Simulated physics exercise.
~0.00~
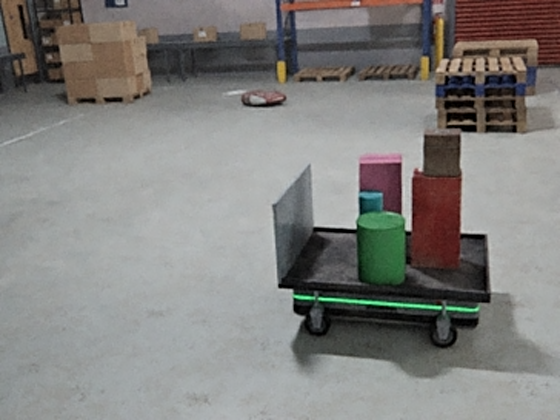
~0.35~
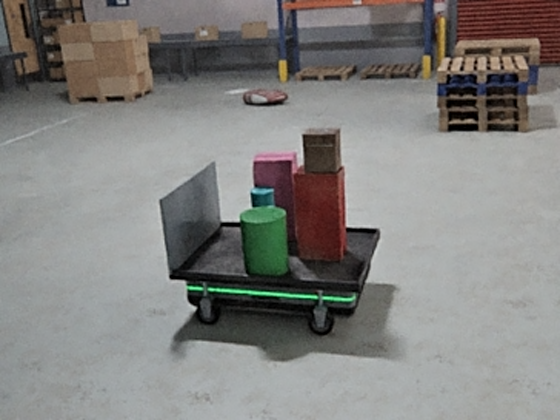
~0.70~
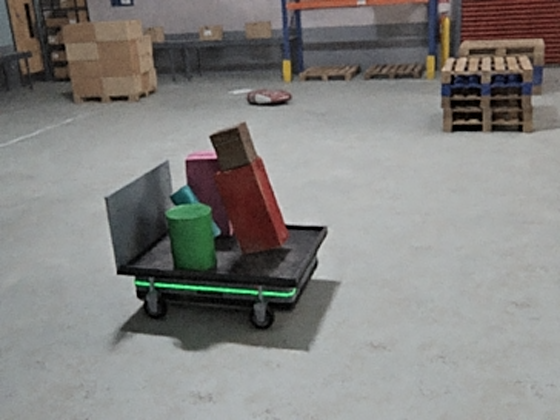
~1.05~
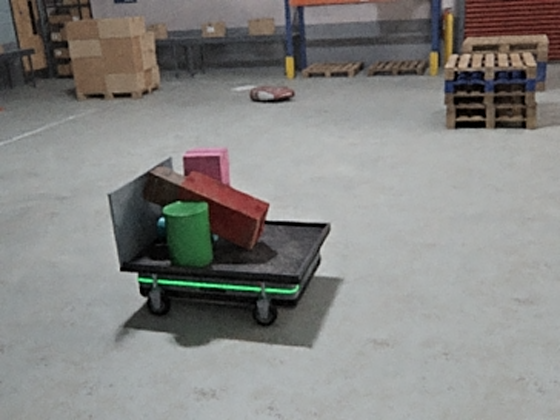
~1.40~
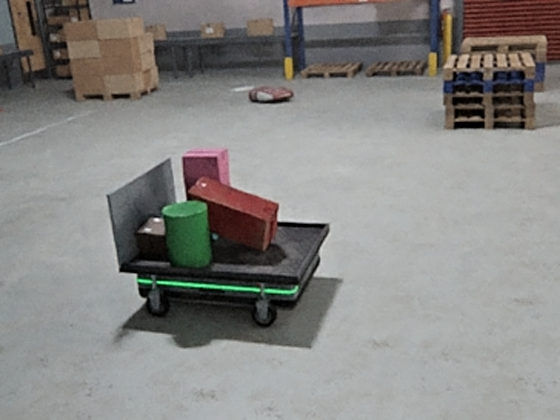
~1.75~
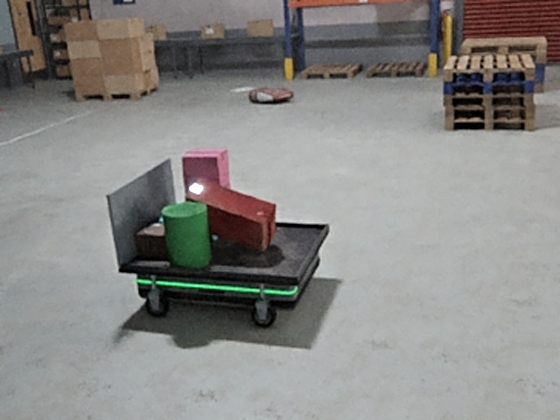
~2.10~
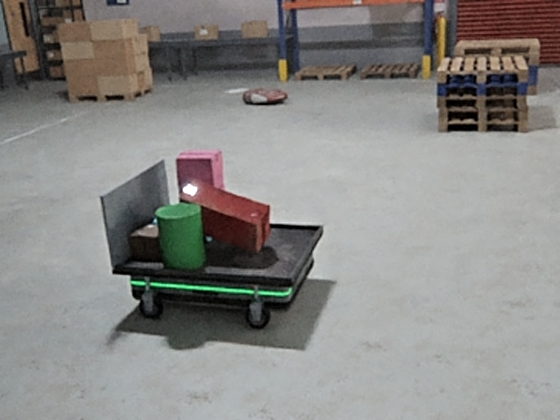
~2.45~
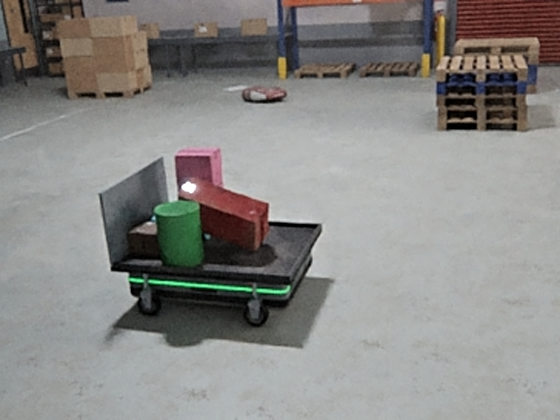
To begin with, a low robot cart with a tall board at its left end moves left across a warehouse floor, carrying a red box with a brown block on top, a pink box, a green pail and a small turquoise canister, all upright. As the cart comes to a stop, the red box, the brown block and the canister lean toward the board. The red box then topples left, and the brown block drops down behind the green pail. At the end, the red box lies tilted on the deck, while the pail and pink box remain upright.
